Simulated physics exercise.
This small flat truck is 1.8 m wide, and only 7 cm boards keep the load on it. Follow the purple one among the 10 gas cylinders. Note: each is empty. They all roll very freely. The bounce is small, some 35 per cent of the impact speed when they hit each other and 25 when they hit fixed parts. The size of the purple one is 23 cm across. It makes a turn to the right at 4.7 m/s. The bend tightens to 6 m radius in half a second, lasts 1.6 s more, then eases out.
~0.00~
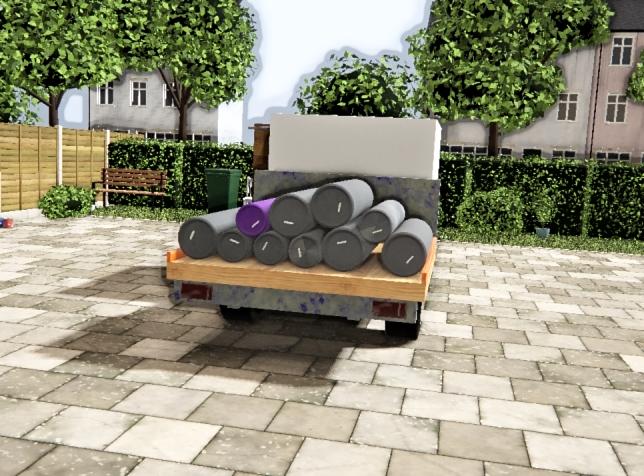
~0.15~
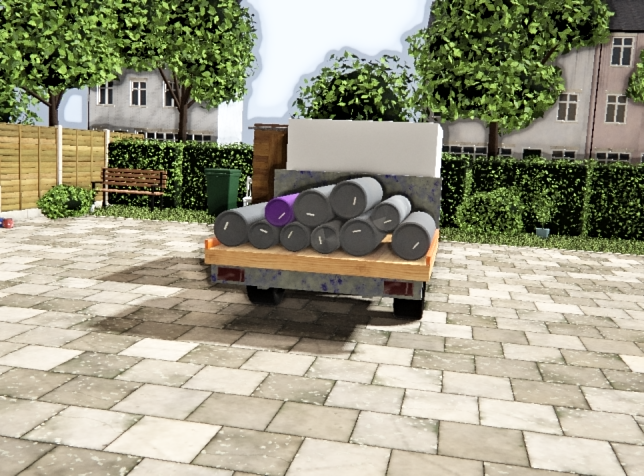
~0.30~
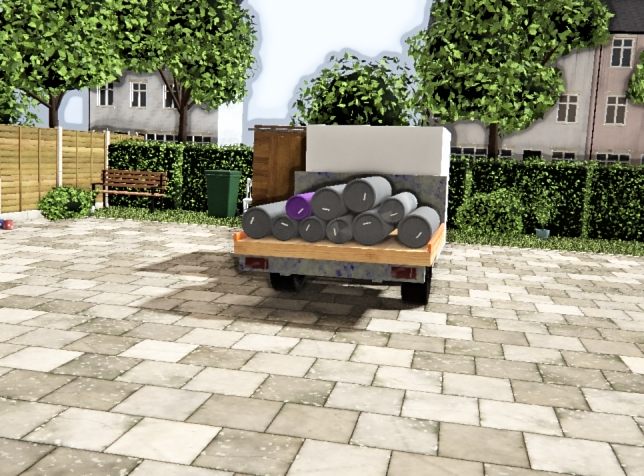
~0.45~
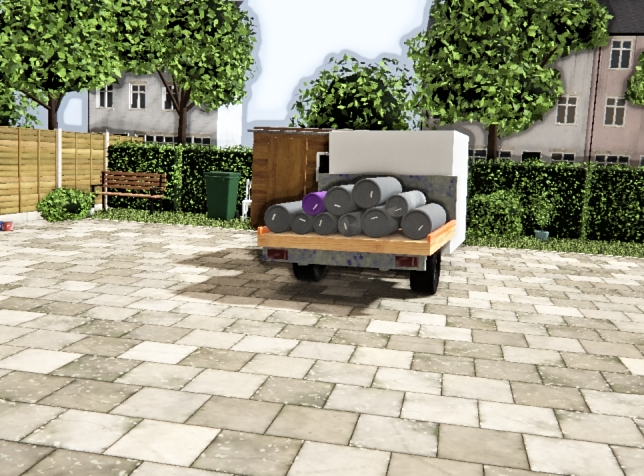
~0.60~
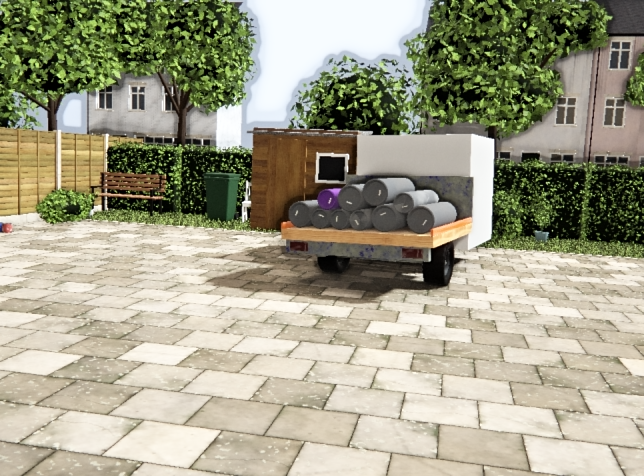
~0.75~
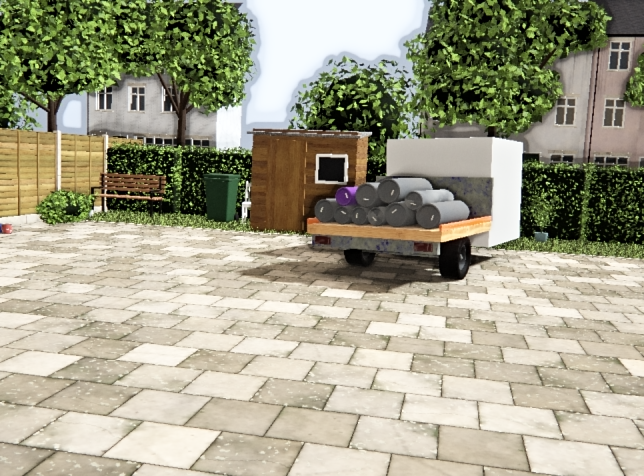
In a paved yard, a small flat truck carrying stacked gas cylinders drives away, turning right.
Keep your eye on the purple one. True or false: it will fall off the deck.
True.
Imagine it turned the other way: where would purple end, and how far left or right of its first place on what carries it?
I reckon some 15 cm toward the right.
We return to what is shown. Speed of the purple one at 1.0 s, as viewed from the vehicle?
I'd put it near 0.7 m/s.
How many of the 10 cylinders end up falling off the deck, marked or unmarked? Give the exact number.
Exactly 2 of the lot.
After 1.0 s, purple is up on others, 30 cm from the left edge, rolling left; 0 of 10 are off.
After 1.2 s, purple is up on others, 20 cm from the left edge, rolling left; 0 of 10 are off.
After 1.4 s, purple is up on others, 10 cm from the left edge, rolling left; 0 of 10 are off.
After 1.6 s, purple is over the left board and falling; 1 of 10 is off.
At rest (5.7 s), purple is over the left board and gone; 2 of 10 are off.
